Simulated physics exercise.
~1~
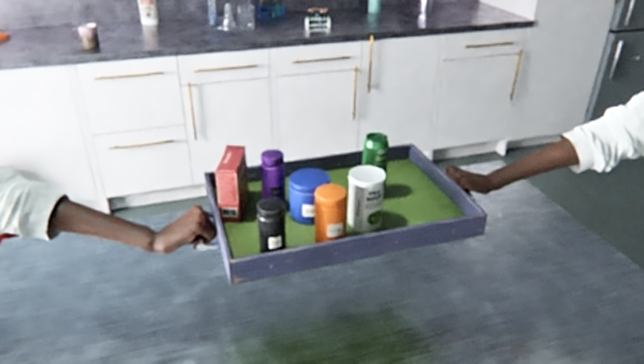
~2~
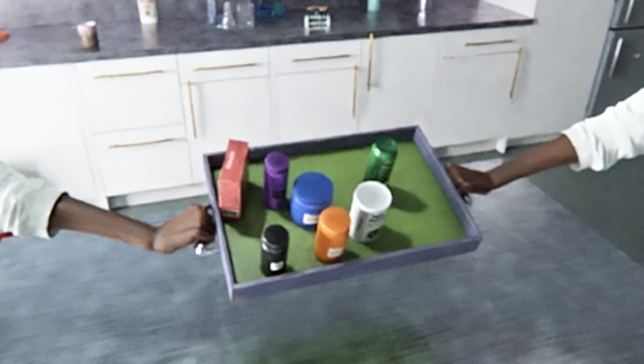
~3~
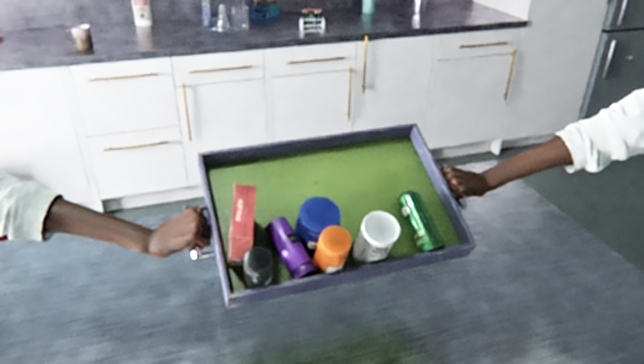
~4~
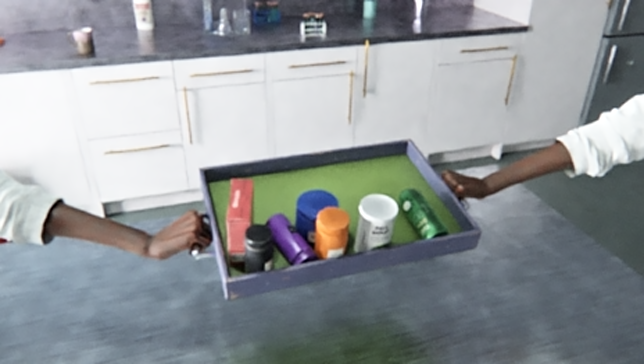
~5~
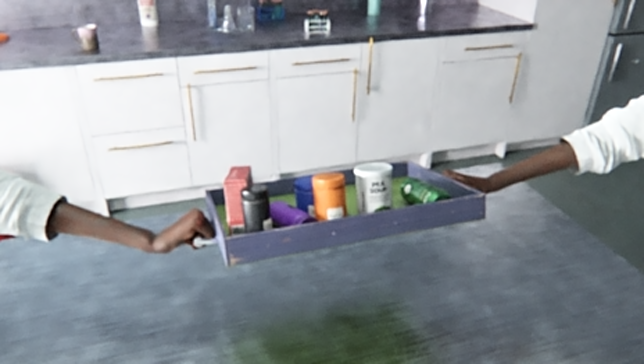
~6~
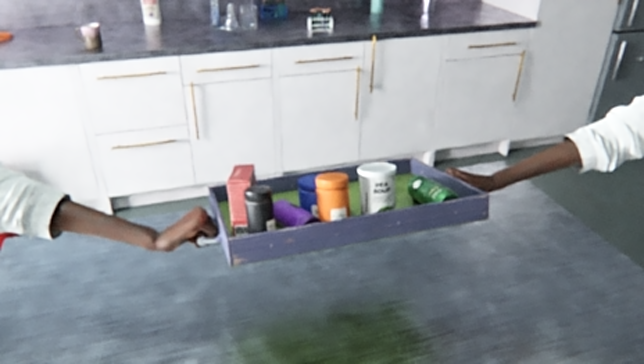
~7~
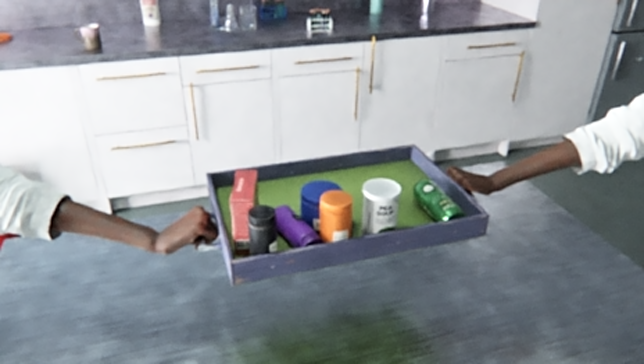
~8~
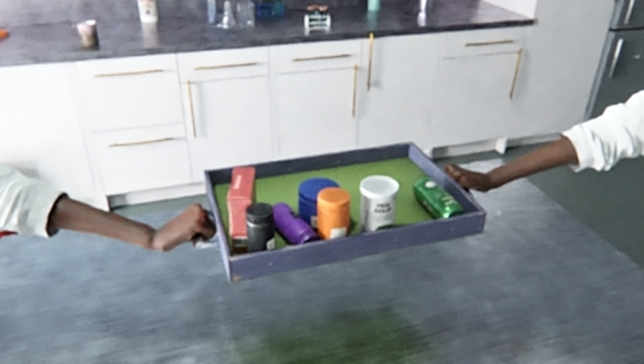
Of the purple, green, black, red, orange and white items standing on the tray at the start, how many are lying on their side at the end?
Two of them are lying on their side at the end, the purple shaker and the green can.
A shallow purple-grey tray with a green base is held between two hands, one at each side, in a kitchen with white cupboards, seen from slightly above. On it stand a red packet, a purple shaker, a blue jar and a green can, with a black shaker, an orange jar and a white tin nearer the front. The tray tips steeply toward the viewer, and the purple shaker and green can topple as other items slide forward. It then swings back and tips the other way. Finally it levels out, with the purple and green containers still lying down and the rest upright.
